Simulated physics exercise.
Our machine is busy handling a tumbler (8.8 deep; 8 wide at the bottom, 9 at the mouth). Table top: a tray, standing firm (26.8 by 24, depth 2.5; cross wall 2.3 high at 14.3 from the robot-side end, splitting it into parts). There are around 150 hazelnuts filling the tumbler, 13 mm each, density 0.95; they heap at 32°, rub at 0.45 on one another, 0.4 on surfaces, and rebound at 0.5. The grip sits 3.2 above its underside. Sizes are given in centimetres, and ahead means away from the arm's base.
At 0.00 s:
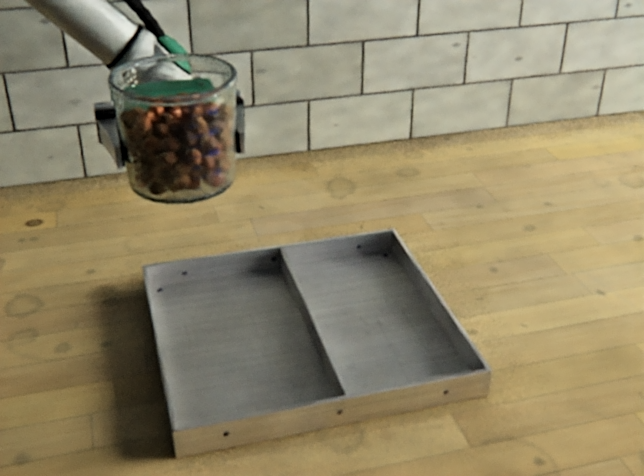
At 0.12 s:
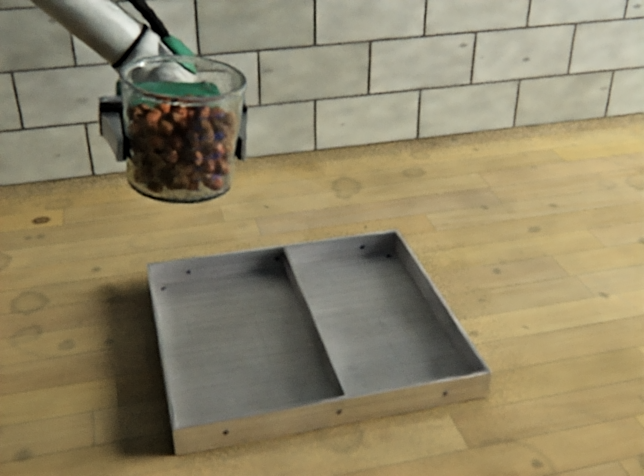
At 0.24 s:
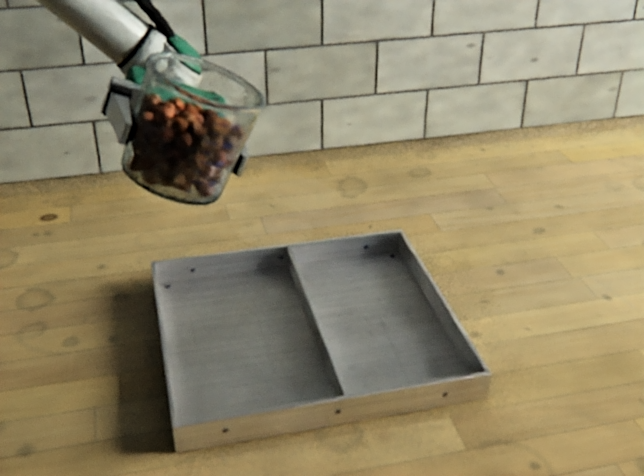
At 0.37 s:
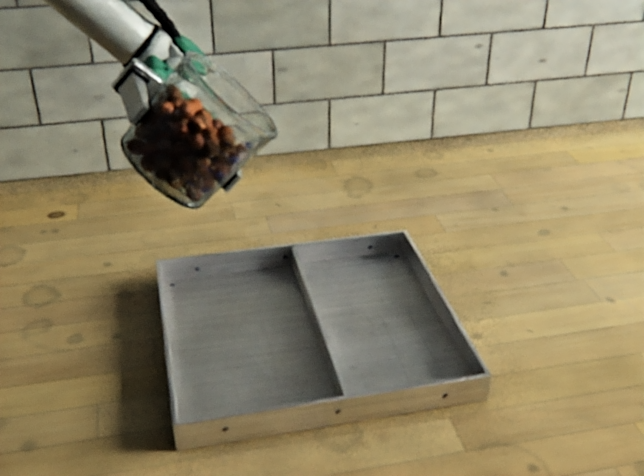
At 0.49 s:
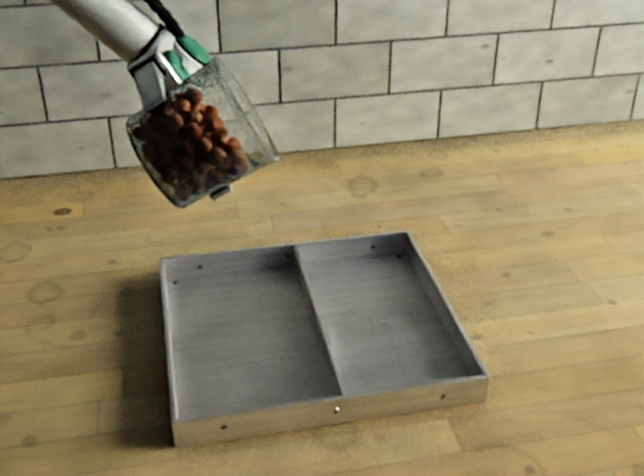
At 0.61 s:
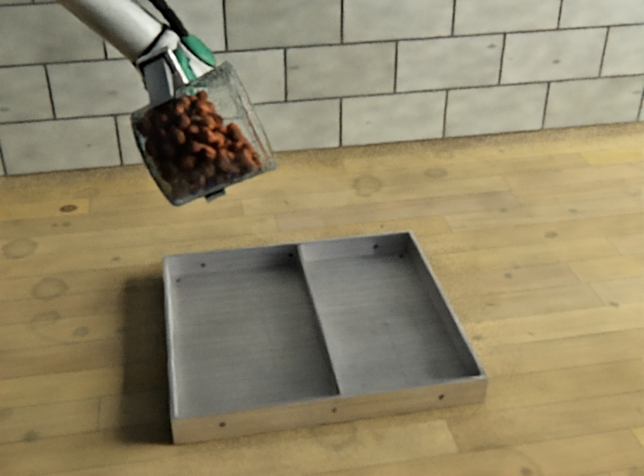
A robot arm holds a clear tumbler full of hazelnuts above and behind a gray divided tray on a wooden table, then tilts it steeply forward, to the right, while the nuts shift inside and remain in the tumbler.
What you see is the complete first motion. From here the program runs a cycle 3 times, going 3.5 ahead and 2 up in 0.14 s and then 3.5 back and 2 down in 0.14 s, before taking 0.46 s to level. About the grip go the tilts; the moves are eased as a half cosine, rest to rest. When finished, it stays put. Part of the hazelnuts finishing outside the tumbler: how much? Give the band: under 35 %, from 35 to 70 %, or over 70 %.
The share falls between 35 and 70 %.
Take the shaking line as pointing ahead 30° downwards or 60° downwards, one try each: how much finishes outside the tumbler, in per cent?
About 20 and 5 per cent.
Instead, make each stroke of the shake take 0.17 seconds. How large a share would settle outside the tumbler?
Around 30 percent.
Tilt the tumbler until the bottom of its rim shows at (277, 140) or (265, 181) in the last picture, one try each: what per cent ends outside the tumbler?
Estimates in order: 25 % and 90 %.
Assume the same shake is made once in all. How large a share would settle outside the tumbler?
That share would be near 25 percent.
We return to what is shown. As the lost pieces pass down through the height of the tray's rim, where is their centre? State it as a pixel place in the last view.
About at (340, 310).
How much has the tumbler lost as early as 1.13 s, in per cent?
Around 30 percent at that moment.
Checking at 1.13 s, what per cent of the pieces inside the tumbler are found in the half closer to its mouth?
Something like 65 percent sits in that half.
By 1.13 s, tilted 68° forward, highest piece 24 above the table; 105 in the tumbler, 22 in the far-side part, 9 in the robot-side part, 17 in flight or on a rim.
By 1.65 s, tilted 41° forward, highest piece 24 above the table; 68 in the tumbler, 54 in the far-side part, 29 in the robot-side part, 1 on the table or floor, 1 in flight or on a rim.
By 2.11 s, level, highest piece 25 above the table; 68 in the tumbler, 55 in the far-side part, 29 in the robot-side part, 1 on the table or floor.
By 3.16 s, level, highest piece 25 above the table; 68 in the tumbler, 55 in the far-side part, 29 in the robot-side part, 1 on the table or floor.
Final count, 68 in the tumbler, 55 in the far-side part, 29 in the robot-side part, 1 on the table or floor. That is 56 % outside the tumbler.
